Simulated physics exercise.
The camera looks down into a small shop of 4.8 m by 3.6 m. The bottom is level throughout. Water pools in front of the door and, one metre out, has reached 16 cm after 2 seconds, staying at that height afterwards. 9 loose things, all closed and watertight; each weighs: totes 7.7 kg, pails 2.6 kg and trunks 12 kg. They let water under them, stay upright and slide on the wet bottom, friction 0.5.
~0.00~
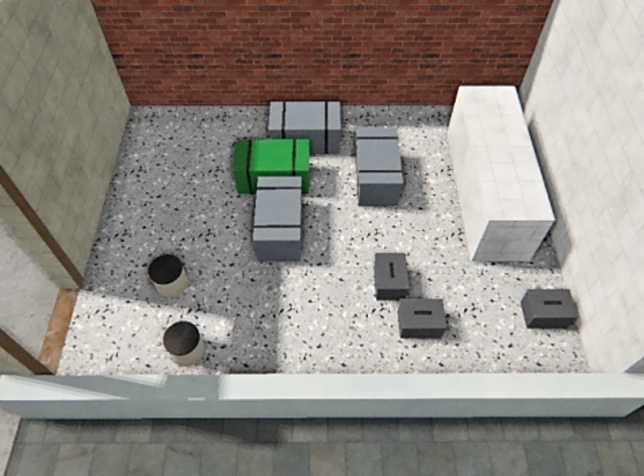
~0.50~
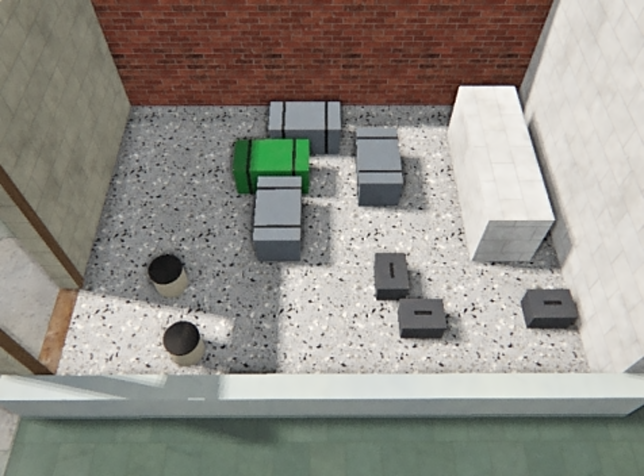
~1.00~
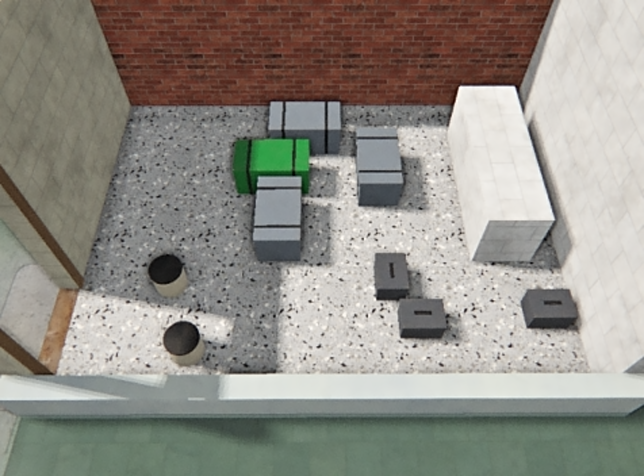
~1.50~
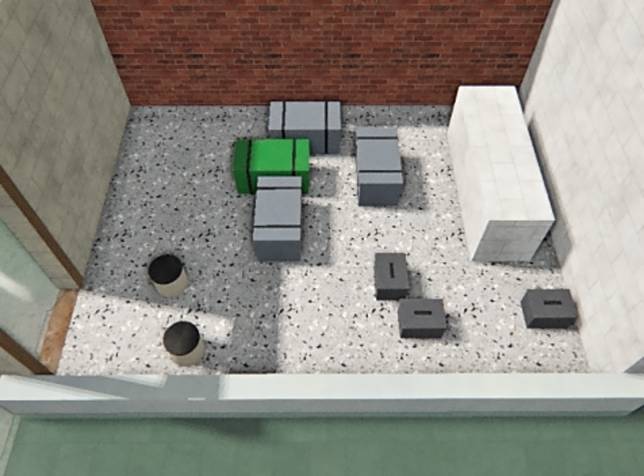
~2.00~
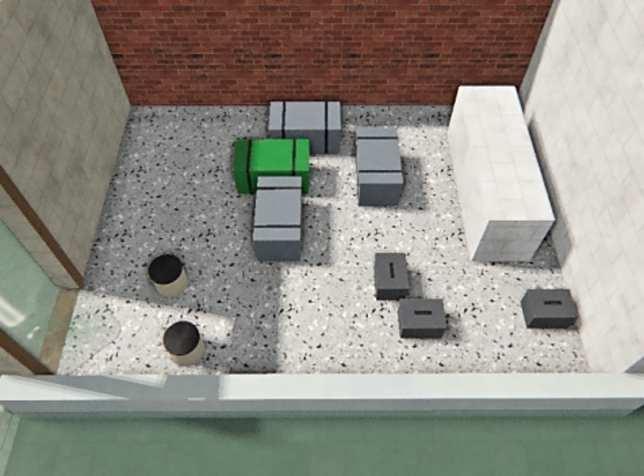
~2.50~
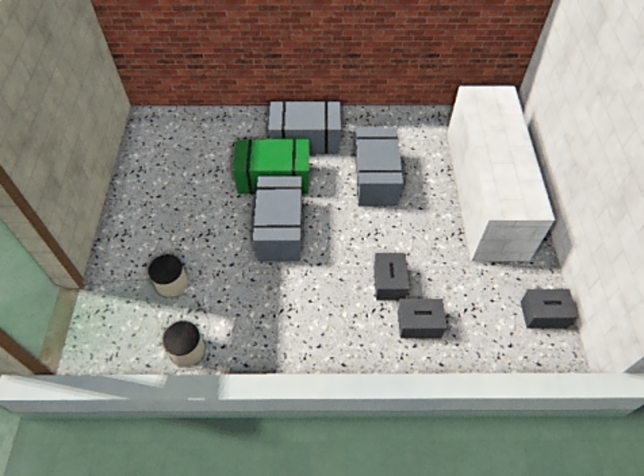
Greenish water covering the paving outside a small shop, then seeping through the left doorway across the speckled floor, trunks staying still.
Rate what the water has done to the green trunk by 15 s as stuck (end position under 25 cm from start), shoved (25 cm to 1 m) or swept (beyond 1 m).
The green trunk is shoved.
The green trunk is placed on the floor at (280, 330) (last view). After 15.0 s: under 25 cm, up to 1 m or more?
What happens is it gets pushed a long way.
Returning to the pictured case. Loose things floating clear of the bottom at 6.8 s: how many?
My tally comes to 2.
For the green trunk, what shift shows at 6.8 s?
Roughly 0 centimetres by that point.
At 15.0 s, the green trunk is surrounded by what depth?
Depth: About 5 cm.
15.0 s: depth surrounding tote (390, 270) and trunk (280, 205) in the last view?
Around 9 cm and 8 cm.
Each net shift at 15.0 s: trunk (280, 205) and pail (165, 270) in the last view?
They've ended up 120 cm and 120 cm away, in that order.
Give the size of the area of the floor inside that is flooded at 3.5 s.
Near 4.0 m2 in all.
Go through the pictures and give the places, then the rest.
The green trunk at (272, 155) rests on the ground; 0.0 m2 under water; 0 of 9 have shifted, in the first frame.
The green trunk at (272, 155) rests on the ground; water covers 0.0 m2; 0 of 9 have shifted, in the second frame.
The green trunk at (272, 155), on the bottom; 0.0 m2 under water; 0 of 9 have shifted, in the third frame.
The green trunk at (272, 155), on the bottom; water covers 0.0 m2; 0 of 9 have shifted, in the fourth frame.
The green trunk at (272, 155) rests on the ground; 0.2 m2 under water; 0 of 9 have shifted, in the fifth frame.
The green trunk at (272, 155), on the bottom; water covers 1.0 m2; 0 of 9 have shifted, in the sixth frame.
After 3.5 s the green trunk is near (272, 155), 0.0 m from its start, aground; 0 afloat.
After 6.8 s the green trunk is near (272, 154), 0.0 m from its start, aground; 2 afloat.
After 11.0 s the green trunk is near (272, 154), 0.0 m from its start, aground; 6 afloat.
After 15.0 s the green trunk is near (215, 142), 0.6 m from its start, afloat; 8 afloat.
